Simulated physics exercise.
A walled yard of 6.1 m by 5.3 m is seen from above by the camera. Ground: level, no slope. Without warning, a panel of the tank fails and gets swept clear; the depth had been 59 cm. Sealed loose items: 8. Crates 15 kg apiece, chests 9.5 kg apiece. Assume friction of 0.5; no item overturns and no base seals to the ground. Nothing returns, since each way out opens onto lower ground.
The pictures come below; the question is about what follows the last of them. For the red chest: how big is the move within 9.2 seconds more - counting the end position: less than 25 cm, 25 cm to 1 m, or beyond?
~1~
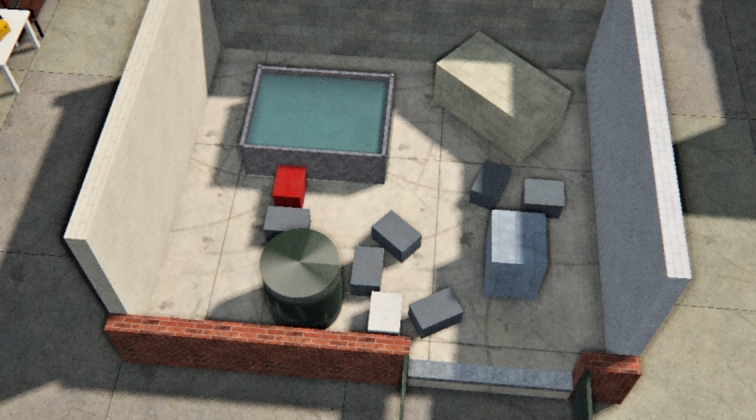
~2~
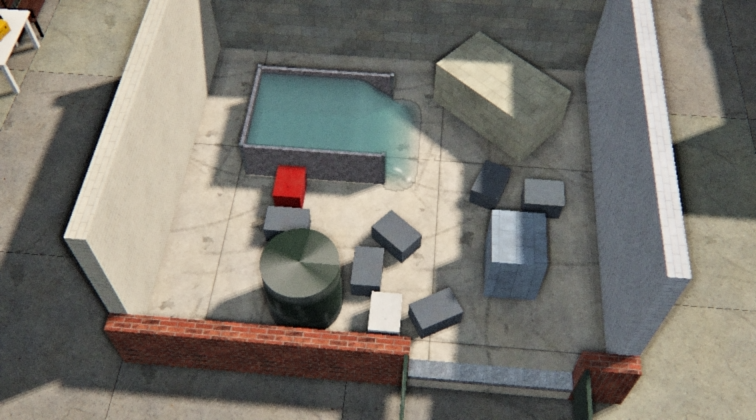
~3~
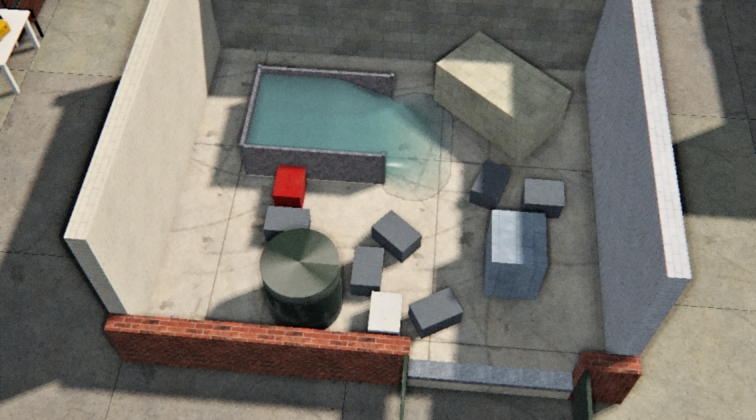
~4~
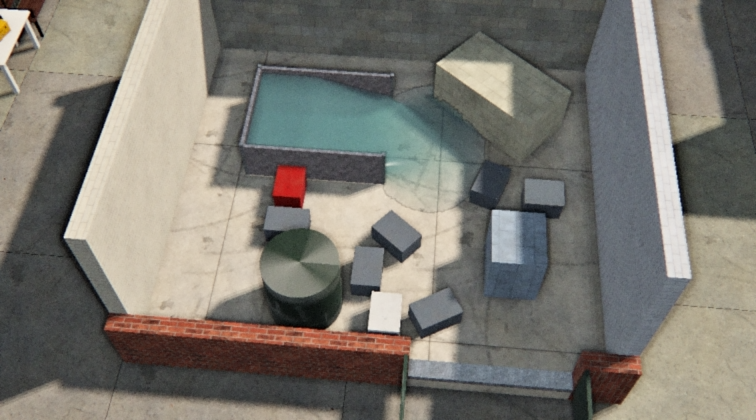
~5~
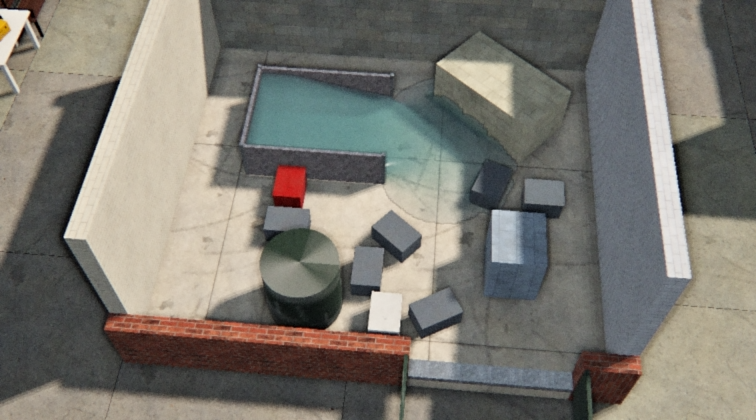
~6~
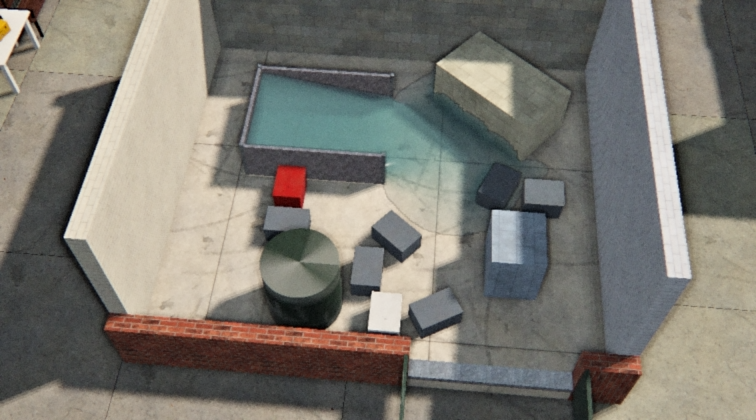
Result: Near standstill.
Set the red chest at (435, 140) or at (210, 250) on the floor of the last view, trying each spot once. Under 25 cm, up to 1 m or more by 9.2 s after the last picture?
Well, it gets swept off on the first try and scarcely moves on the second.
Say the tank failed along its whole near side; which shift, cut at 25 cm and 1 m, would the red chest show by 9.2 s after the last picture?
Result: The red chest goes a long way.
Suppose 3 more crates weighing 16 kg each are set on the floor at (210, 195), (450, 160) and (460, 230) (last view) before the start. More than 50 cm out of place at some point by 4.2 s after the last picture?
Lab note - in order: Below threshold / above threshold / above threshold.
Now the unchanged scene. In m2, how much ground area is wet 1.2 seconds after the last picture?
About 13 m2 is covered.
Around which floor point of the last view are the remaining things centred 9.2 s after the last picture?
(368, 269).
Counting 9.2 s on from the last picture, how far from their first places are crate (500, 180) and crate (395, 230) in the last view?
Lab note - net shifts in order: 250 cm; 5 cm.
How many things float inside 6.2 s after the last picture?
Count at that moment: 1.
Then, 1.2 s after the last picture the red chest is near (289, 181), 0.0 m from its start, aground; 0 of 8 are out; 2 afloat.
Then, 3.8 s after the last picture the red chest is near (289, 181), 0.0 m from its start, aground; 0 of 8 are out; 4 afloat.
Then, 6.2 s after the last picture the red chest is near (289, 181), 0.0 m from its start, aground; 2 of 8 are out; 1 afloat.
Then, 9.2 s after the last picture the red chest is near (289, 181), 0.0 m from its start, aground; 2 of 8 are out; 1 afloat.
